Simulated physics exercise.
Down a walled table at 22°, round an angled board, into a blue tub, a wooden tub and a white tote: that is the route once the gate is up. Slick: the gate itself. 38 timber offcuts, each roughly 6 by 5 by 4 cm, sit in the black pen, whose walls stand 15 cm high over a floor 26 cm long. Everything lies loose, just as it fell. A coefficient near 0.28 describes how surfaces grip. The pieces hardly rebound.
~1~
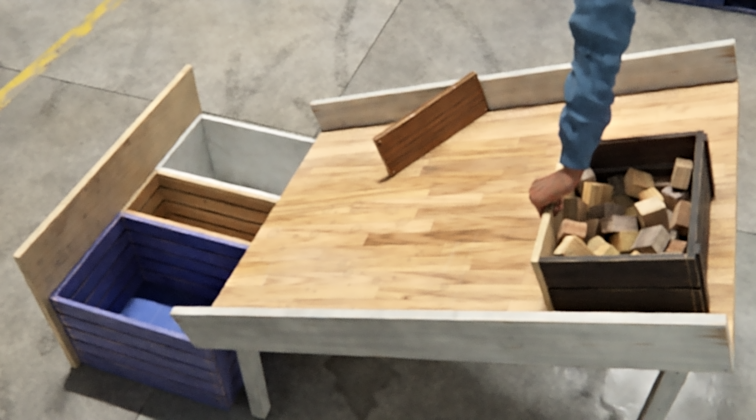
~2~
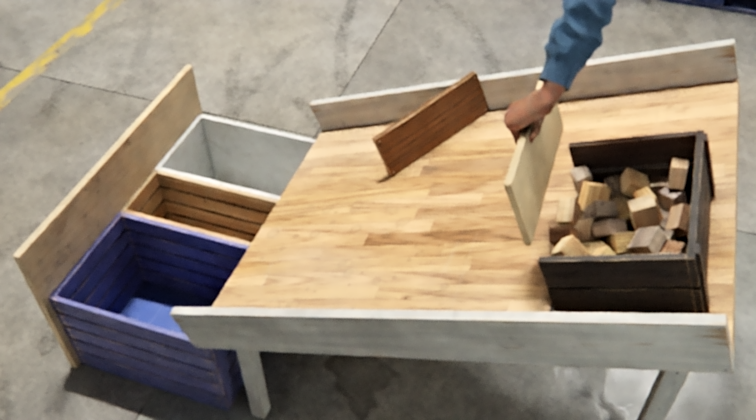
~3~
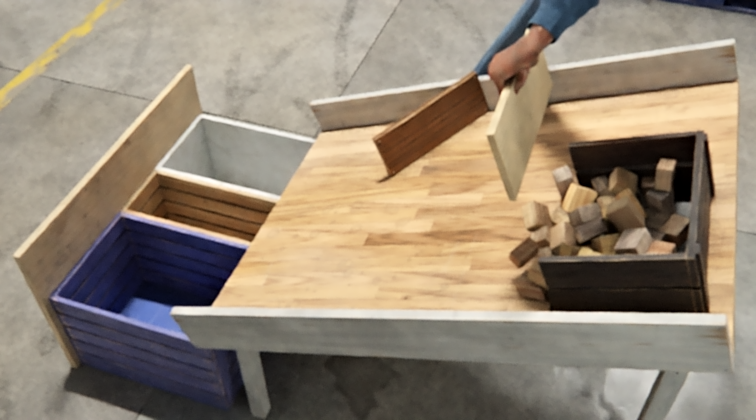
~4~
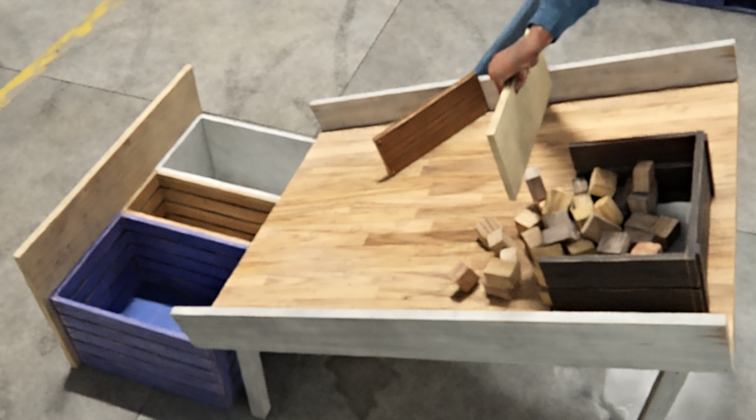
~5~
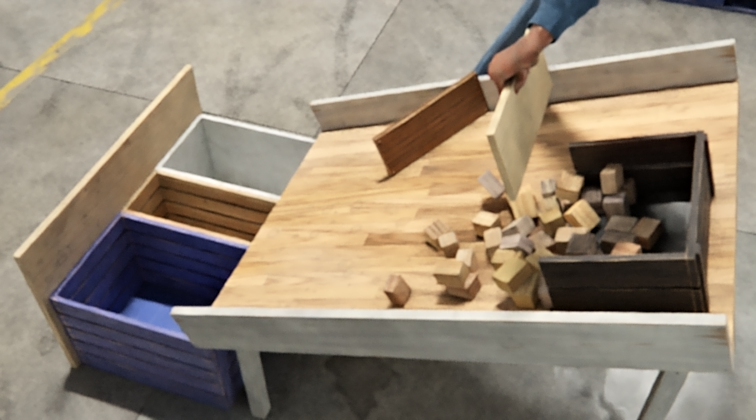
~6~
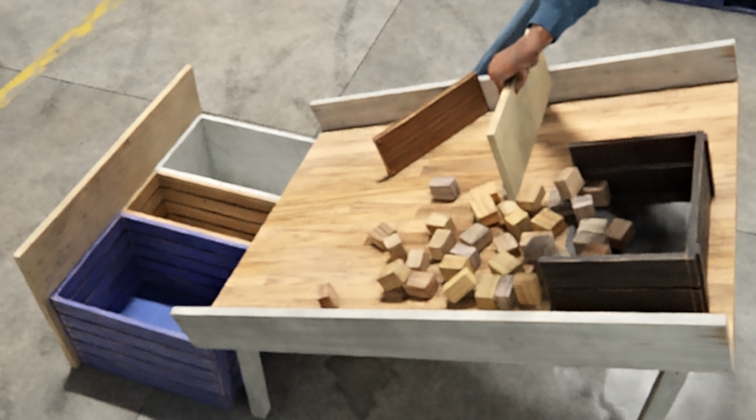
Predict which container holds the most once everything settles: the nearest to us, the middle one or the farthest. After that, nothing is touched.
Near.
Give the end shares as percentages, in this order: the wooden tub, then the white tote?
20 and 5 %.
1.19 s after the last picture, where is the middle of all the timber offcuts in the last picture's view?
Around (151, 302).
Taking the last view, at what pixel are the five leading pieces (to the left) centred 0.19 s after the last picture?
Somewhere near pixel (303, 252).
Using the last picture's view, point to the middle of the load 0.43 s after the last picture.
I'd say close to (344, 248).
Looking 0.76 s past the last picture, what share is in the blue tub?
Estimated fraction: Some 40 percent.
Then, 0.19 s after the last picture, 2 still in the black pen and 36 on the slope.
Then, 0.43 s after the last picture, 4 in the blue tub, 33 on the slope and 1 in the air.
Then, 0.76 s after the last picture, 15 in the blue tub, 4 in the wooden tub, 10 on the slope and 9 in the air.
Outcome (1.19 s after the last picture), 30 in the blue tub, 7 in the wooden tub and 1 in the white tote.
